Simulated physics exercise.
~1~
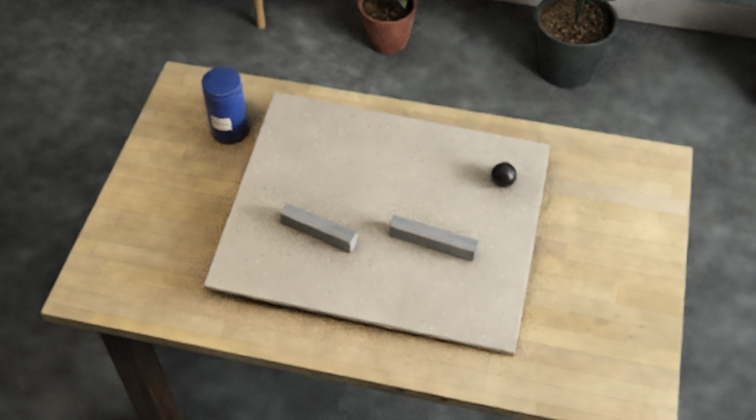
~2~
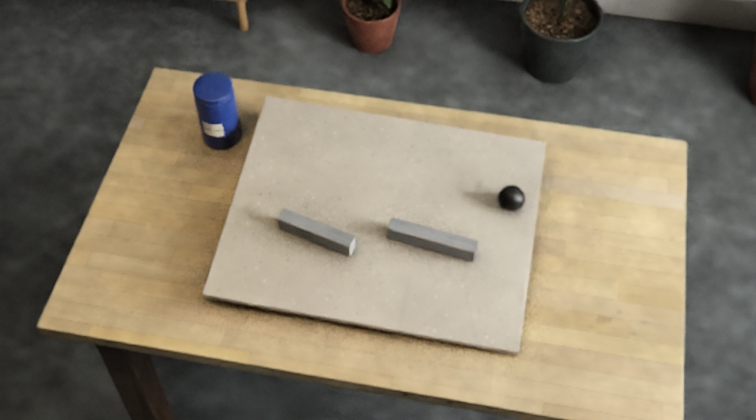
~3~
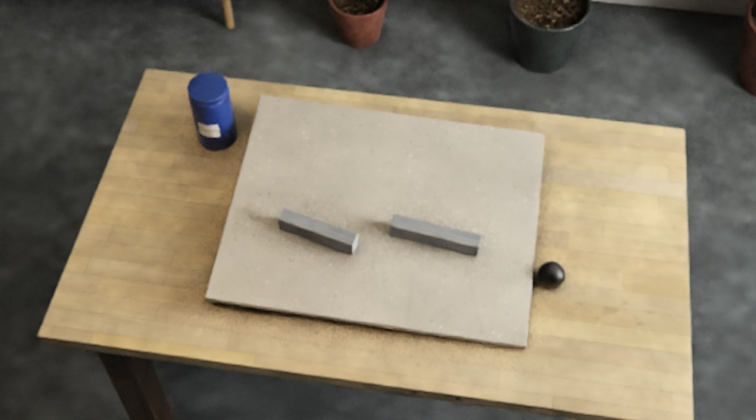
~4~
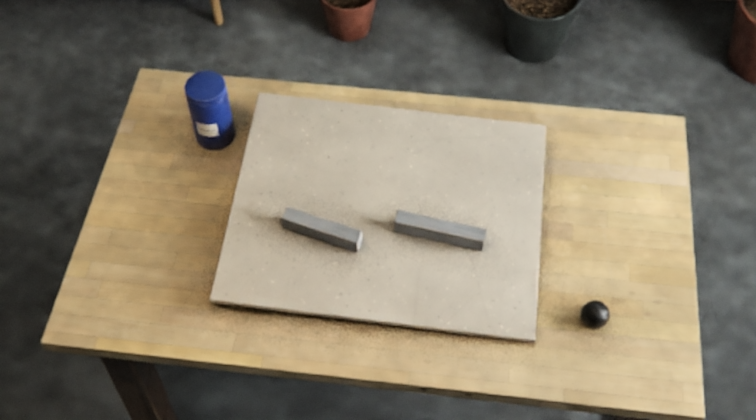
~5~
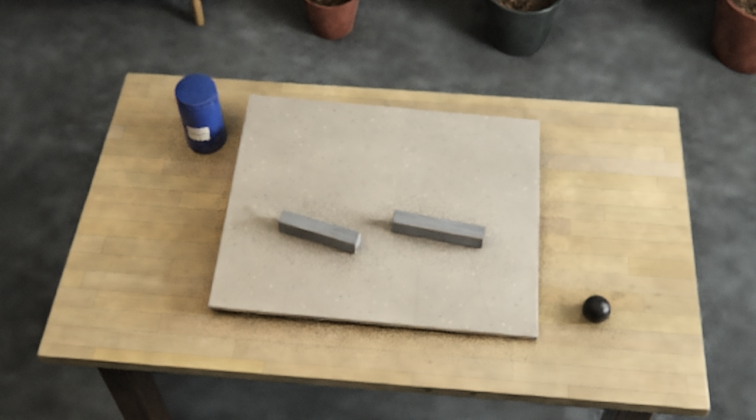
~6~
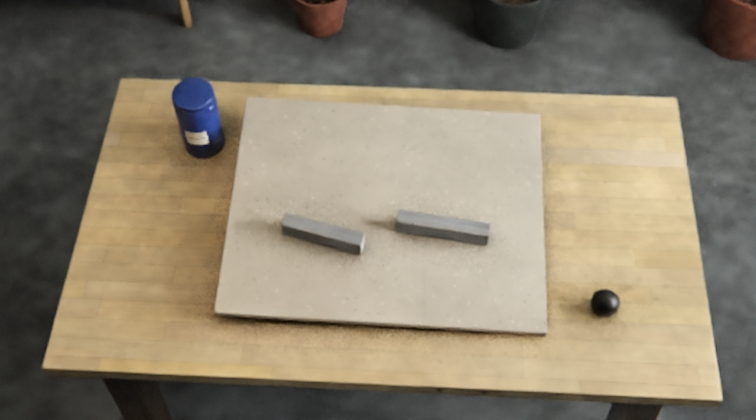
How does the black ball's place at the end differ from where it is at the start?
At the start the black ball is on the upper right part of the beige board. At the end it rests on the wooden tabletop, off the board's right edge and near its lower right corner.
